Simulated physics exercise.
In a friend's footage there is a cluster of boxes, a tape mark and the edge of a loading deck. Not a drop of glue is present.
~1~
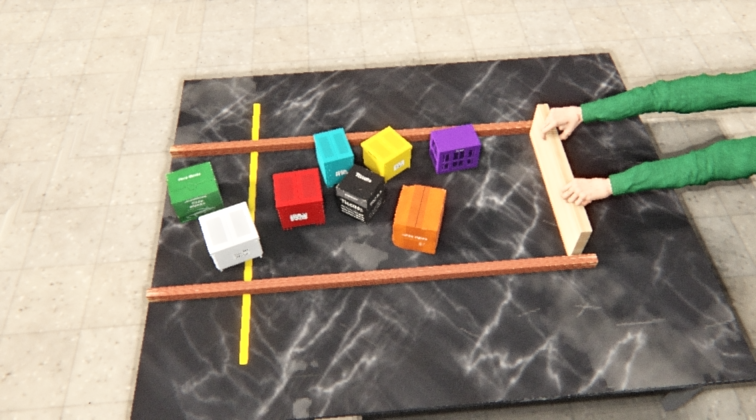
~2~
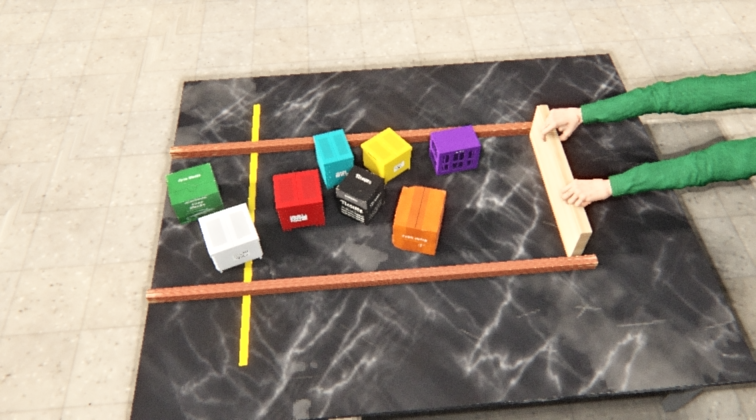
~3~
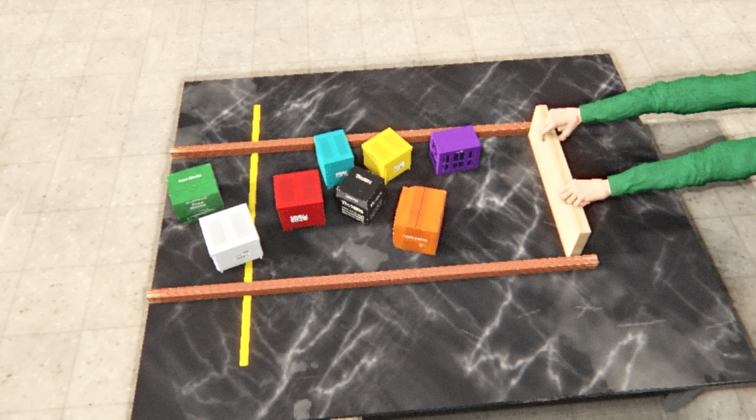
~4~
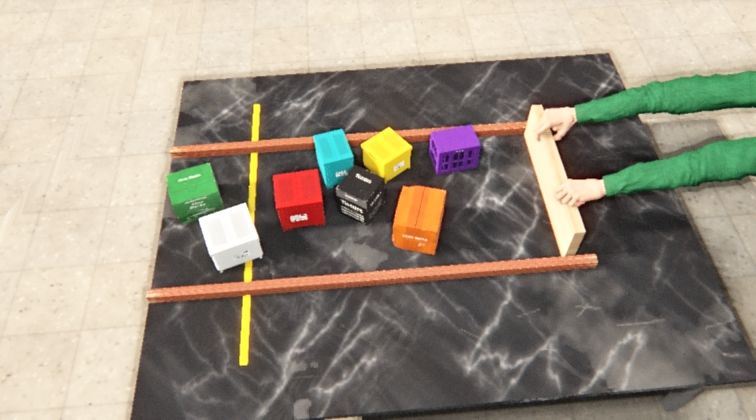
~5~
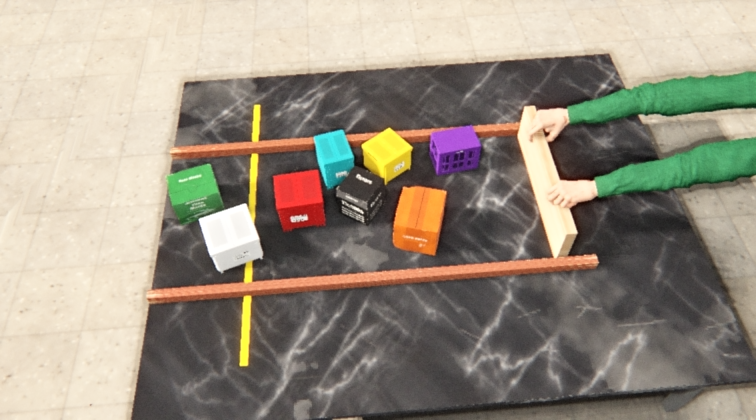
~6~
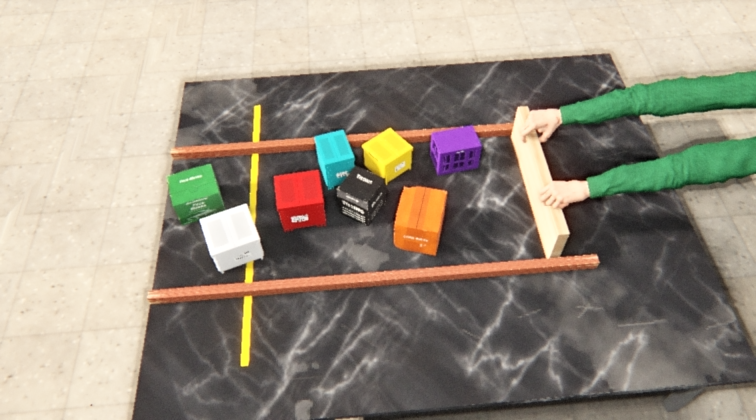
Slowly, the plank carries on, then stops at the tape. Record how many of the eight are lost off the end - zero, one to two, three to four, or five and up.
Lost off the end: One to two.
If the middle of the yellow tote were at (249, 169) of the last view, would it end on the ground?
Result: It falls away.
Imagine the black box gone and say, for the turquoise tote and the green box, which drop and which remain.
Outcome: The turquoise tote drops down, the green box drops down.
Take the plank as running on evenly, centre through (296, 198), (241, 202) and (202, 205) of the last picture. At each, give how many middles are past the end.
First 0, then 2, then 5.
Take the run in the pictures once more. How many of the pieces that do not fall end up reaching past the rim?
The number is 1.
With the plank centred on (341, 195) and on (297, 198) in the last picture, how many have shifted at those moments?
Counting first: 6, next 8.
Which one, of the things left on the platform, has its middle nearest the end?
The foremost one is the white tote.
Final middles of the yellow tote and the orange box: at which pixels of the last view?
Around (191, 162) and around (223, 240).
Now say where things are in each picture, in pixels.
The first frame shows green box (195, 192); white tote (232, 237); red tote (300, 199); plank (558, 178); tape (251, 214).
The second frame shows white tote (232, 238); black box (361, 196).
The third frame shows red tote (300, 201); plank (556, 179).
The fourth frame shows green box (195, 193); yellow tote (387, 156).
The fifth frame shows white tote (232, 239); purple crate (455, 151).
The sixth frame shows green box (196, 194); white tote (233, 239); red tote (301, 201); plank (537, 180); tape (252, 216).
Soon after, none off yet; green box at rest near (196, 194); white tote at rest near (233, 239); red tote at rest near (301, 201).
Then, none off yet; green box at rest near (196, 194); white tote at rest near (233, 239); red tote moved a little near (286, 198).
By the end, the number that fall off is one or two; fallen, turquoise tote and green box.
